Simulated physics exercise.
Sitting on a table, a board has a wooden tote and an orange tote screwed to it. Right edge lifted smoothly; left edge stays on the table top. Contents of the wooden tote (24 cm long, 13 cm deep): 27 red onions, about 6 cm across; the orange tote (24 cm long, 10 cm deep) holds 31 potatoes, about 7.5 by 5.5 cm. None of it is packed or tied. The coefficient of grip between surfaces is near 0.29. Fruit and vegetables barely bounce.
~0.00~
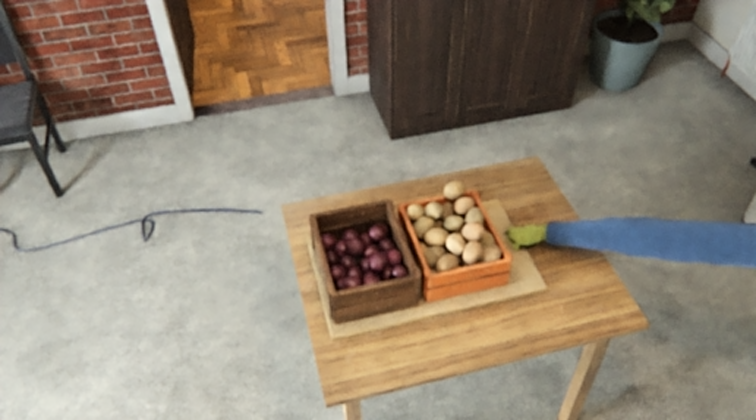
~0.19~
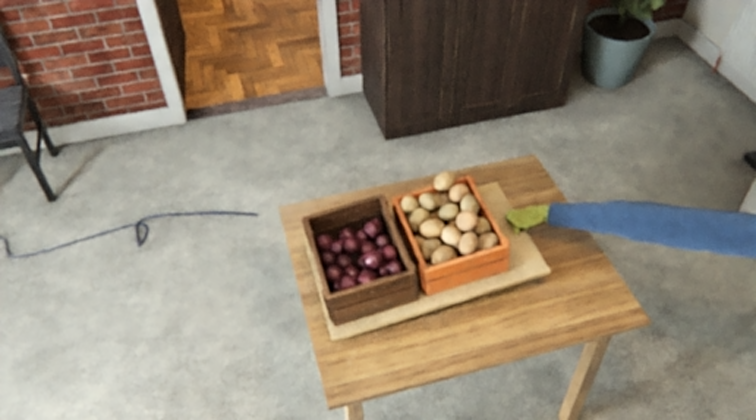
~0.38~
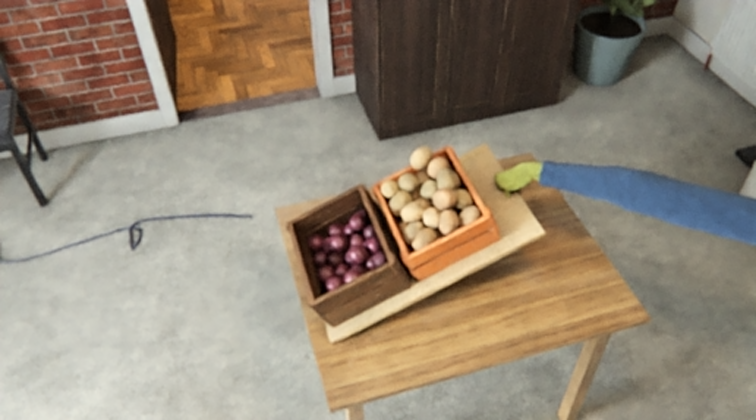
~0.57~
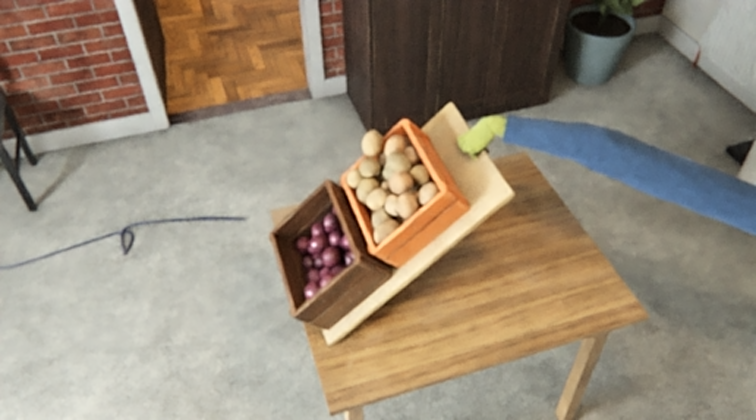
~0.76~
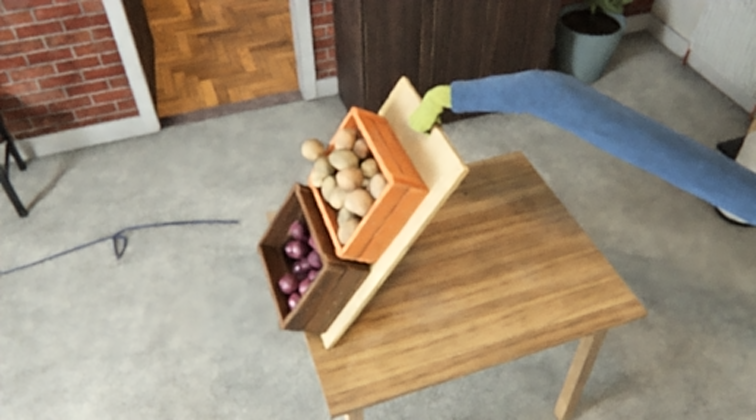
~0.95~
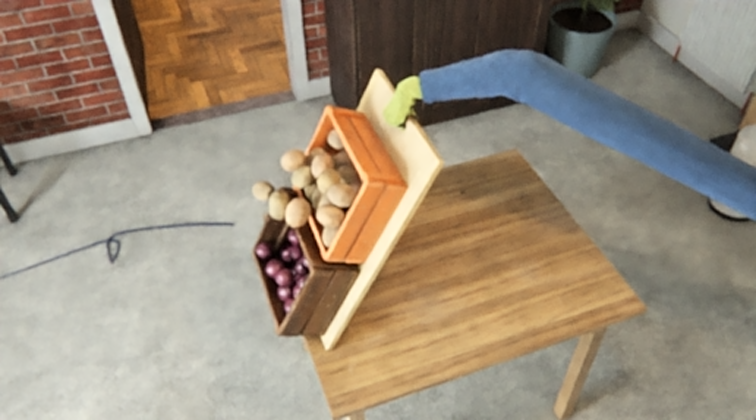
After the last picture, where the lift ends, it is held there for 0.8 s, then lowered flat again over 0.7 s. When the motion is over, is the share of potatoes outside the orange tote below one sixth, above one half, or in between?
The share is in between, from a sixth to a half.
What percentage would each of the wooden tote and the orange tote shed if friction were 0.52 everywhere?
Then the wooden tote sheds 0 per cent, while the orange tote sheds 50 per cent.
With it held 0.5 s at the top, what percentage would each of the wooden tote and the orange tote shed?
Wooden tote 0%, orange tote 40%.
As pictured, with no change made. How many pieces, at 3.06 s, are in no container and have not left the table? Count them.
Some 0 in number.
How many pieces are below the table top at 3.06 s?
About 12.
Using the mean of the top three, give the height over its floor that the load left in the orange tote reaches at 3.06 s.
It reaches close to 12 cm.
After 1.29 s, tilt 63°; the wooden tote is down by 1 of 27 and the orange tote is down by 11 of 31.
After 1.71 s, tilt 63°; the wooden tote is down by 1 of 27 and the orange tote is down by 11 of 31.
After 2.30 s, tilt 7°; the wooden tote is down by 1 of 27 and the orange tote is down by 11 of 31.
Final count (at 3.06 s), the wooden tote is down by 1 of 27 and the orange tote is down by 11 of 31. Asked share, 11 of 31, 35 per cent.
